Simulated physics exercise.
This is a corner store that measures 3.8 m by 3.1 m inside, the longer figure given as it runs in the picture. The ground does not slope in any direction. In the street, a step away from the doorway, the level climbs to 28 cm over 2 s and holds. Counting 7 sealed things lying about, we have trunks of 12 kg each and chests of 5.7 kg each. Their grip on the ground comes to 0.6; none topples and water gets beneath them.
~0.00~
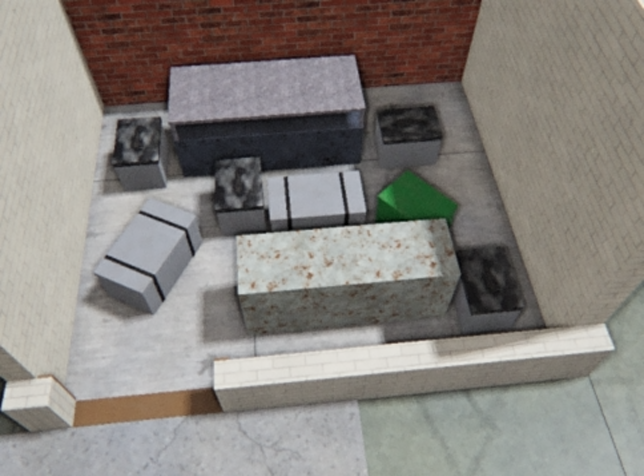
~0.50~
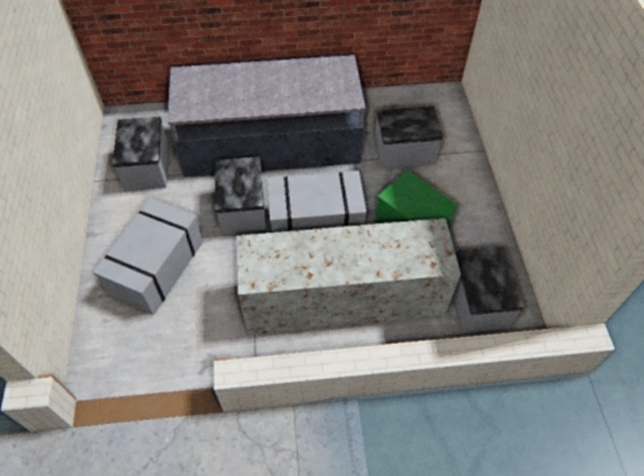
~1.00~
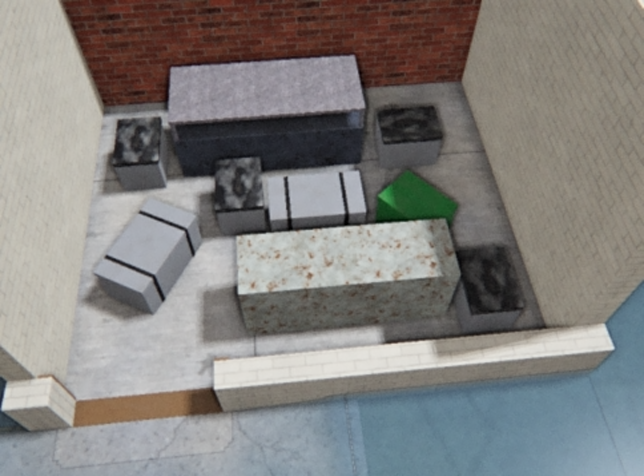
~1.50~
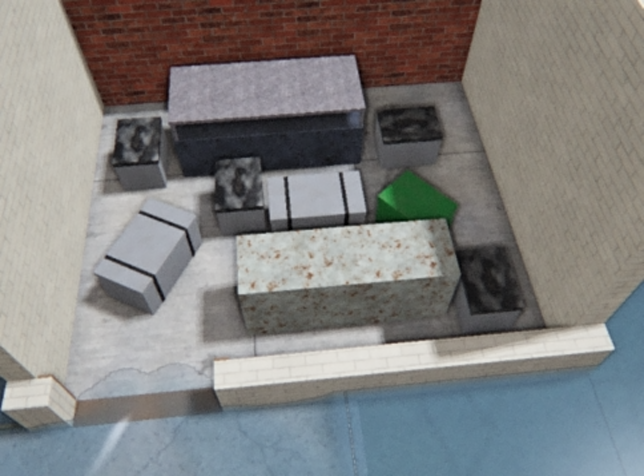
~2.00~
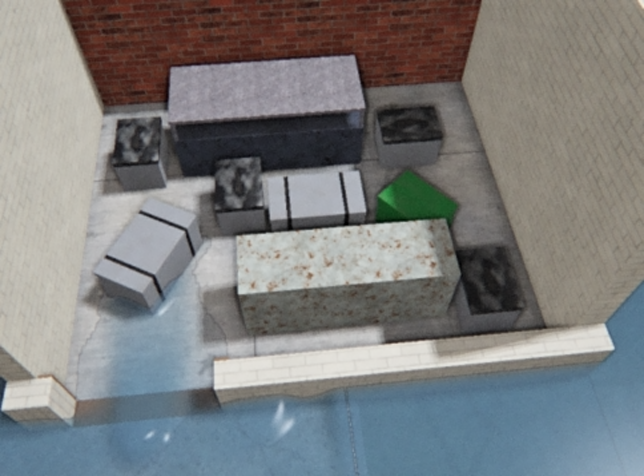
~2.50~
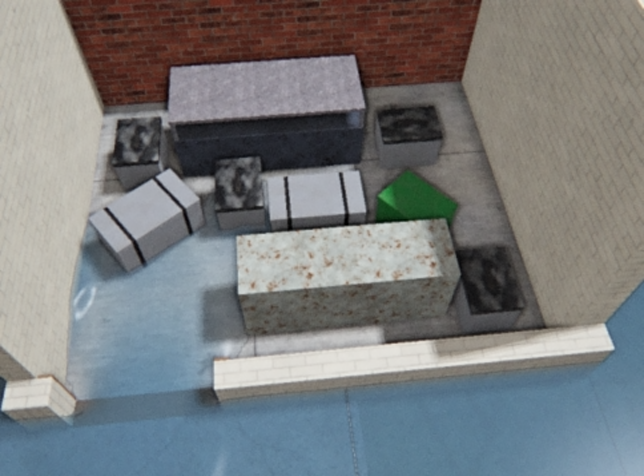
In a small brick-backed store crowded with grey chests, stone-topped blocks, long counters and a green chest, the floor starts dry. Water spreads across the street outside from the right, then enters through the doorway at left and covers the left floor, where the strapped grey chest turns and shifts back slightly.
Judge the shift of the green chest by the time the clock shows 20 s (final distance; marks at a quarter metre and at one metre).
It is pushed a bit.
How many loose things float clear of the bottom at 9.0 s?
Count: 7.
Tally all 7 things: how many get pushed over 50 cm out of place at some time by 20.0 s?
Count: 5.
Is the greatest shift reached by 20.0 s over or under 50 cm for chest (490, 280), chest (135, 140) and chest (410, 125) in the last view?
Going one by one, I get below, beyond and beyond.
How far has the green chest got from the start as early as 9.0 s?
By then it has shifted roughly 80 cm.
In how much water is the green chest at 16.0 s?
Depth: About 24 cm.
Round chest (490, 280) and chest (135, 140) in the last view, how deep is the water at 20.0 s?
Around 27 cm and 28 cm.
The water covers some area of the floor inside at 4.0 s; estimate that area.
Near 7.0 m2 in all.
After 4.0 s the green chest is near (420, 201), 0.0 m from its start, aground; 3 afloat.
After 9.0 s the green chest is near (511, 231), 0.8 m from its start, afloat; 7 afloat.
After 16.0 s the green chest is near (510, 230), 0.8 m from its start, afloat; 7 afloat.
After 20.0 s the green chest is near (483, 219), 0.6 m from its start, afloat; 7 afloat.
